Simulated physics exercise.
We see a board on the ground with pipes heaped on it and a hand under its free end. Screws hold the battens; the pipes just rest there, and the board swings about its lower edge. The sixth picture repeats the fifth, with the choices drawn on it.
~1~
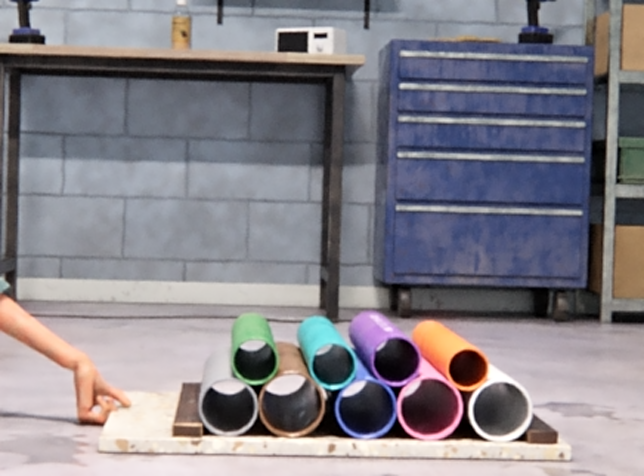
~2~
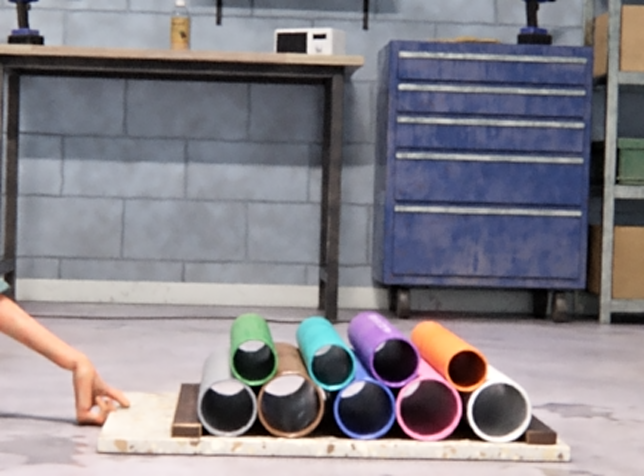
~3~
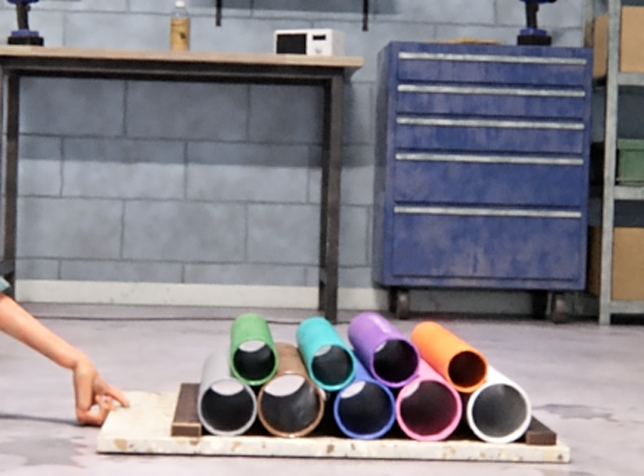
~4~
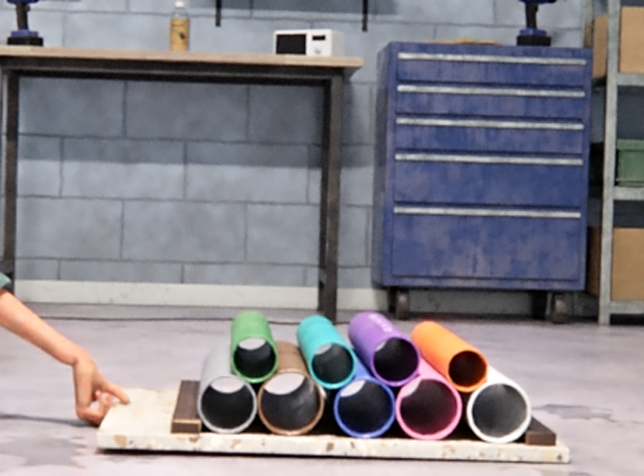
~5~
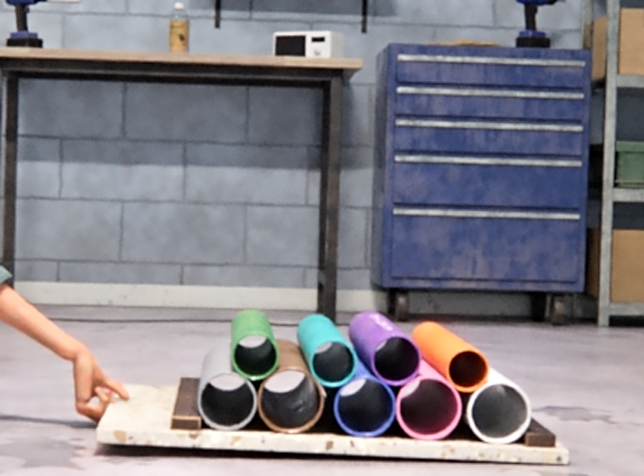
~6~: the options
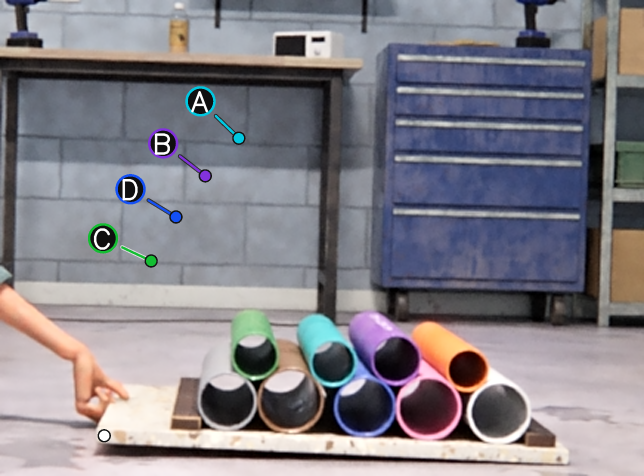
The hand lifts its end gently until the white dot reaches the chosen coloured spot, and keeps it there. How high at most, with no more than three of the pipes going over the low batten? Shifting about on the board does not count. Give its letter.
At most to D.
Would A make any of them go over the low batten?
At A: Yes.
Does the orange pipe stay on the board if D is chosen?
Yes.
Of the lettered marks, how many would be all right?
Two of the four.
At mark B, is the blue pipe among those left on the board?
No.
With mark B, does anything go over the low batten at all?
Yes, at B.
On the marked copy, A at (239, 138); B at (206, 176); C at (151, 261); D at (176, 217); the white dot at (104, 436).
With D. Early on, board at 17°.
Further on, board at 30°.
At the end, board at 30°, none over the low batten.
As for the rest, A nine over the low batten; B nine over the low batten; C none over the low batten.
